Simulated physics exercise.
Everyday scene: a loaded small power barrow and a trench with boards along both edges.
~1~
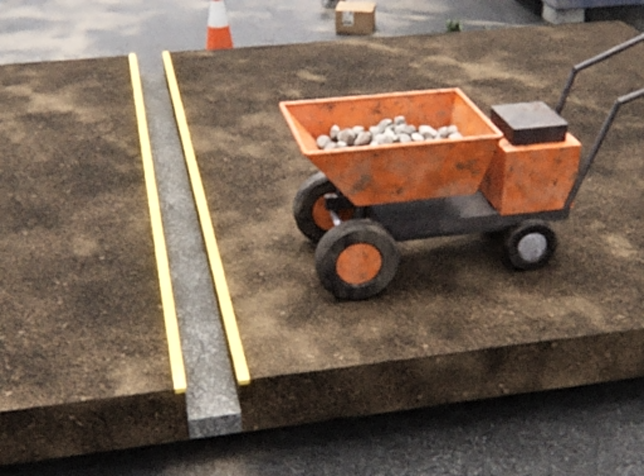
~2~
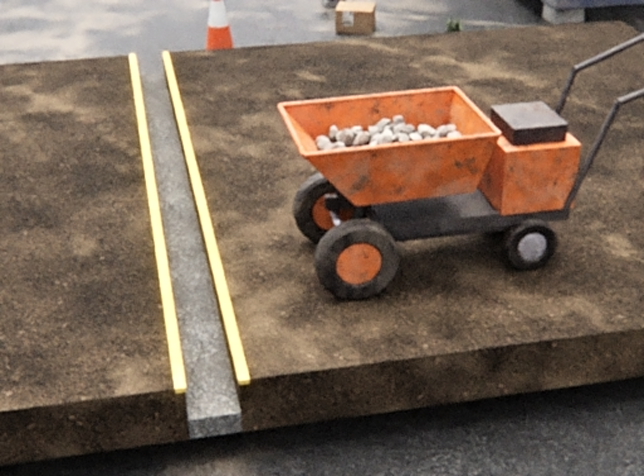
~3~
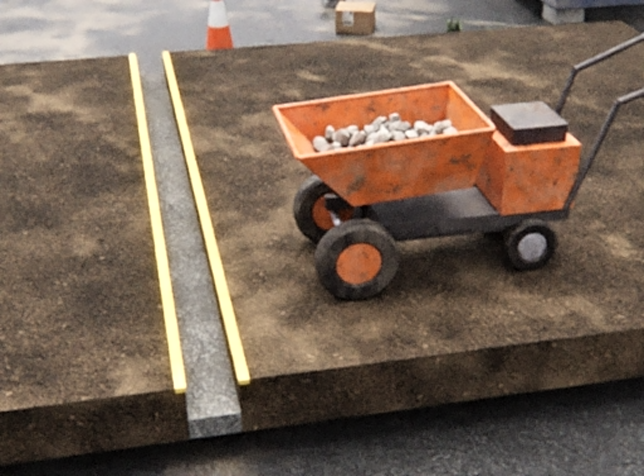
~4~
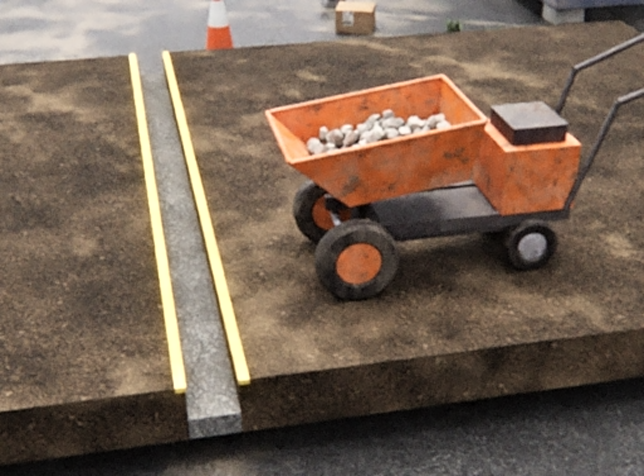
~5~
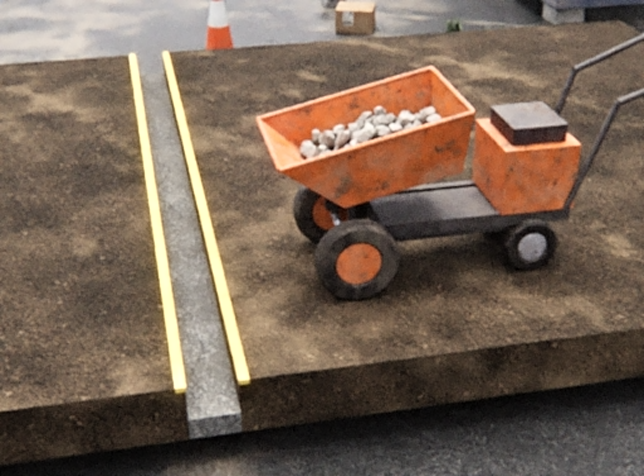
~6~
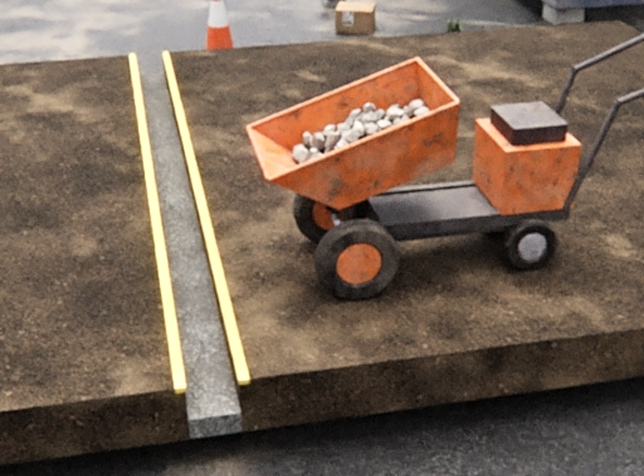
Orange skip of stones on a small power barrow tilting forward to the left, beside a narrow grey trench edged with yellow boards.
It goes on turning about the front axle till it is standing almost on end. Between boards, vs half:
More.
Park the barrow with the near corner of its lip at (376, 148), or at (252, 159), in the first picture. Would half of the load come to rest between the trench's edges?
A minority at the first place, then a minority at the second.
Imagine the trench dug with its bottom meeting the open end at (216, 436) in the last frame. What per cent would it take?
100 %.
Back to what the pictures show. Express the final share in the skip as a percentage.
I'd put it at about 5 per cent.
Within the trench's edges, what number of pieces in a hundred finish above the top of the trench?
About 25 %.
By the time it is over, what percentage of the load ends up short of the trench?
Close to 5 in a hundred.
Just after the last frame, skip tipped steeply; every one in the skip.
A moment on, skip tipped steeply; the larger part in the skip; just a few short of the trench; about a tenth in or heaped over the trench.
Further on, skip tipped right over; about a tenth in the skip; just a few short of the trench; the larger part in or heaped over the trench; about a tenth beyond it.
When it is over, skip tipped right over; about a tenth in the skip; just a few short of the trench; the larger part in or heaped over the trench; about a tenth beyond it.
